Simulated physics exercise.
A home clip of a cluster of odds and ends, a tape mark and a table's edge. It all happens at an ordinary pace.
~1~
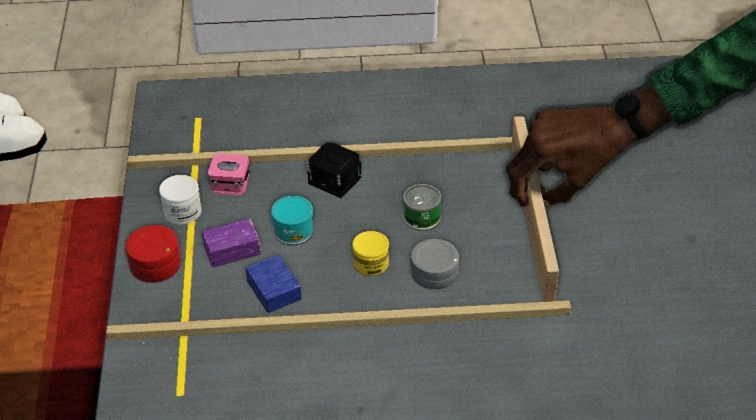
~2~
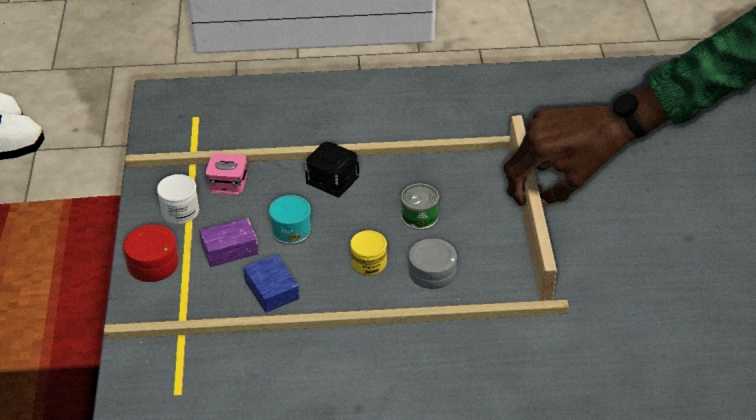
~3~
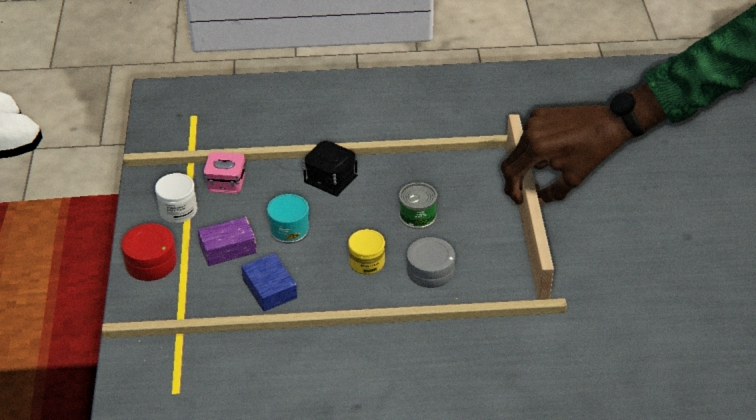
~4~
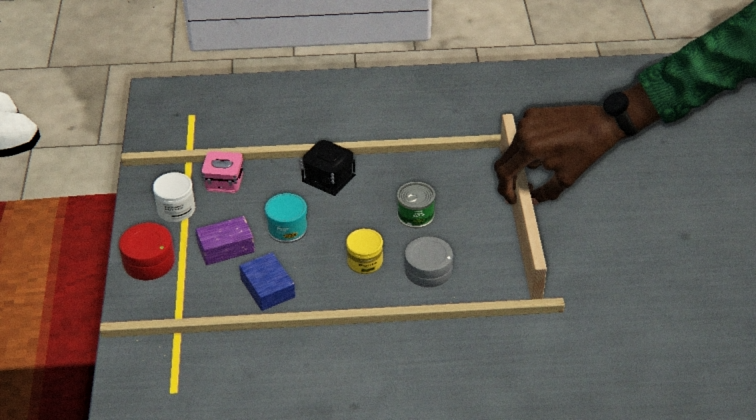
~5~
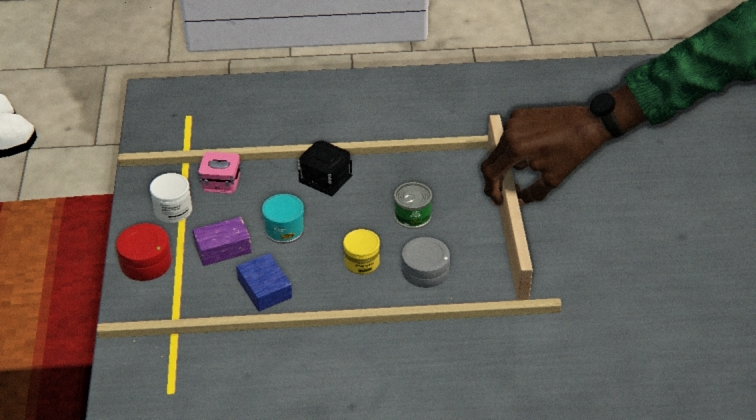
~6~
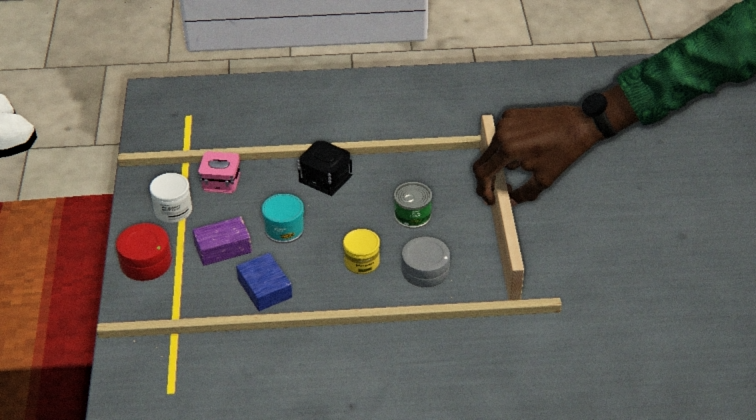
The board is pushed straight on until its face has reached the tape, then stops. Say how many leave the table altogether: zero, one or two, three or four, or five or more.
Here the number that fall off is one or two.
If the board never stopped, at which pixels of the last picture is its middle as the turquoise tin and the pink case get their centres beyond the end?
At (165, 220) for the turquoise tin; at (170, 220) for the pink case.
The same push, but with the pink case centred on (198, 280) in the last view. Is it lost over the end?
From there it drops off.
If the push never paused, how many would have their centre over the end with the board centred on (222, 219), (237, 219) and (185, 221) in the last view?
It would be 0, 0 and 2.
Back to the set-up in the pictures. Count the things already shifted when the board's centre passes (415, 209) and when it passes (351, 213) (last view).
The counts are 3 and 4.
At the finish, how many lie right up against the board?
In contact: 4.
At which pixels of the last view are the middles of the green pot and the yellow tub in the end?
Near (163, 208) and (161, 244).
Soon after, none off yet; red lid at rest near (144, 252); white tub at rest near (171, 198); pink case at rest near (220, 173).
Then, none off yet; red lid at rest near (142, 253); white tub at rest near (171, 198); pink case moving near (216, 174).
At rest, the number that fall off is one or two; fallen, white tub and red lid.
